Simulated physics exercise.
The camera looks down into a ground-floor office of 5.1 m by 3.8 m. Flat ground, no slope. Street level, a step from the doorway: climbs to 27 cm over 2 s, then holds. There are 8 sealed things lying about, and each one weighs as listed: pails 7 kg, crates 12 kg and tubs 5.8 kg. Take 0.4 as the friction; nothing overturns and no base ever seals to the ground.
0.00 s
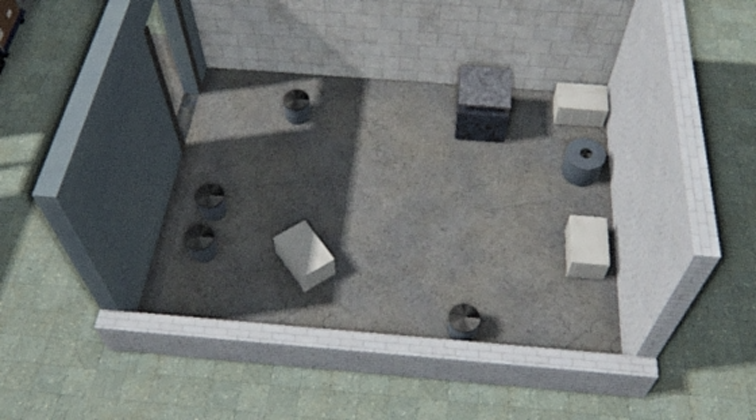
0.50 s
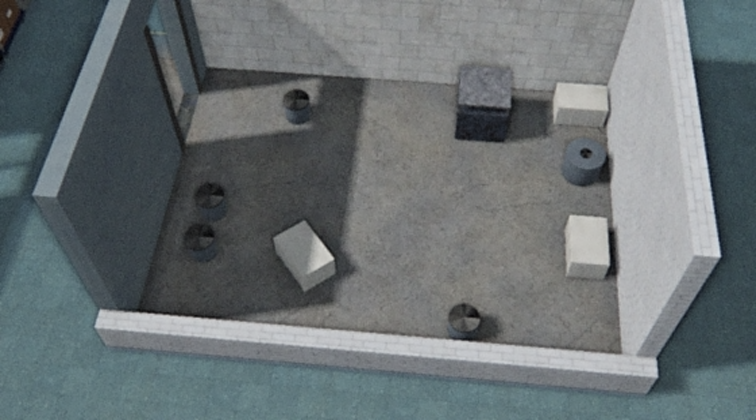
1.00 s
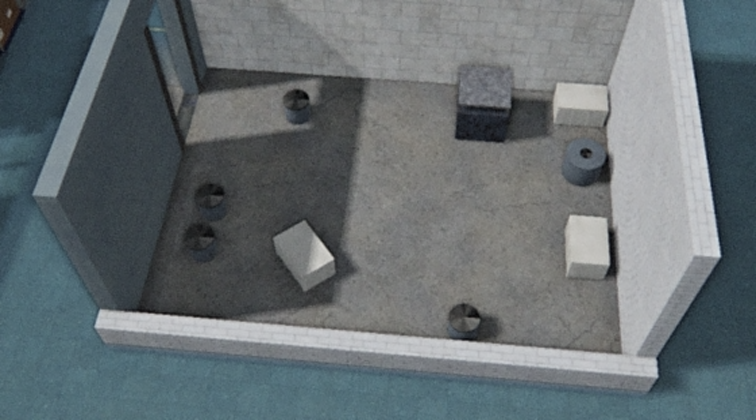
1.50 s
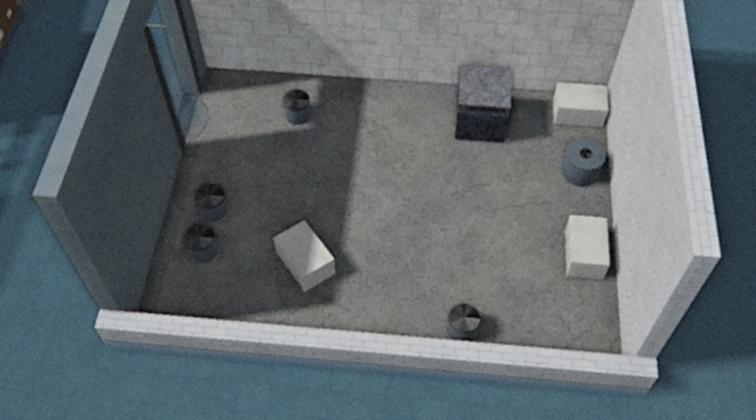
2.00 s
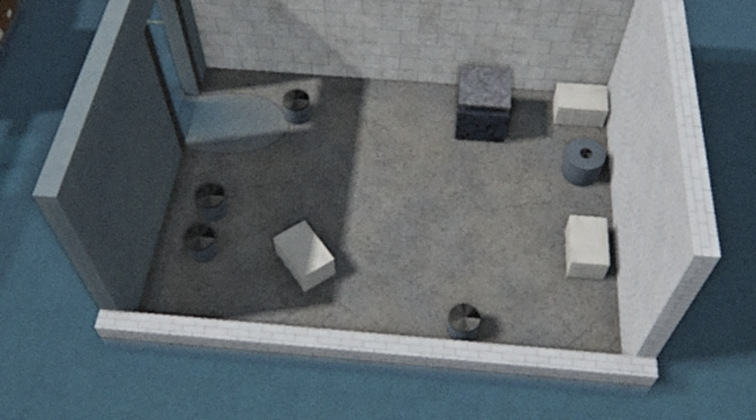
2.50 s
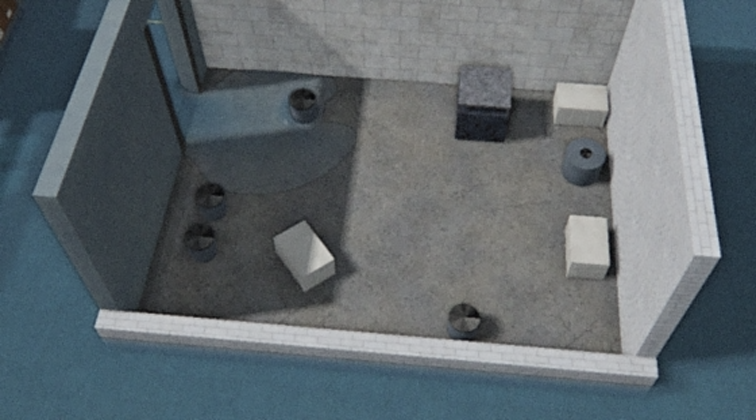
Blue water surrounded a walled room with pails and blocks inside, then came in through the doorway at the upper left and spread across the floor, nudging the nearest pail slightly to the right.
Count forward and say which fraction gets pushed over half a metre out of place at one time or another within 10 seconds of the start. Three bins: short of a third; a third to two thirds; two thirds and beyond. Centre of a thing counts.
Bin: A third to two thirds.
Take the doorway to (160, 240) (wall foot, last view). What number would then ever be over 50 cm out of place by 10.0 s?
That gives 7 of them.
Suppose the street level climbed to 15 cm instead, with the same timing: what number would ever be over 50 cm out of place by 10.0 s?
Then the count would be 0.
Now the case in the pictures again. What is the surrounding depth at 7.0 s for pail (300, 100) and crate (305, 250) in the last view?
Roughly 6 and 2 cm.
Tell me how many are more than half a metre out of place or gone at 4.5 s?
1.
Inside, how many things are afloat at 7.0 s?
At that point I count 3.
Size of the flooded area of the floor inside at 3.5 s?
I'd put it close to 8.5 m2.
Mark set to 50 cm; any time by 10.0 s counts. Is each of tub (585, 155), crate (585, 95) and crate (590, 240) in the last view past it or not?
In turn: Over, over, over.
After 3.5 s 1 of 8 are over 50 cm from their spots; 0 afloat.
After 4.5 s 1 of 8 are over 50 cm from their spots; 1 afloat.
After 7.0 s 4 of 8 are over 50 cm from their spots; 3 afloat.
After 10.0 s 3 of 8 are over 50 cm from their spots, and 5 have been at some point; 4 afloat.
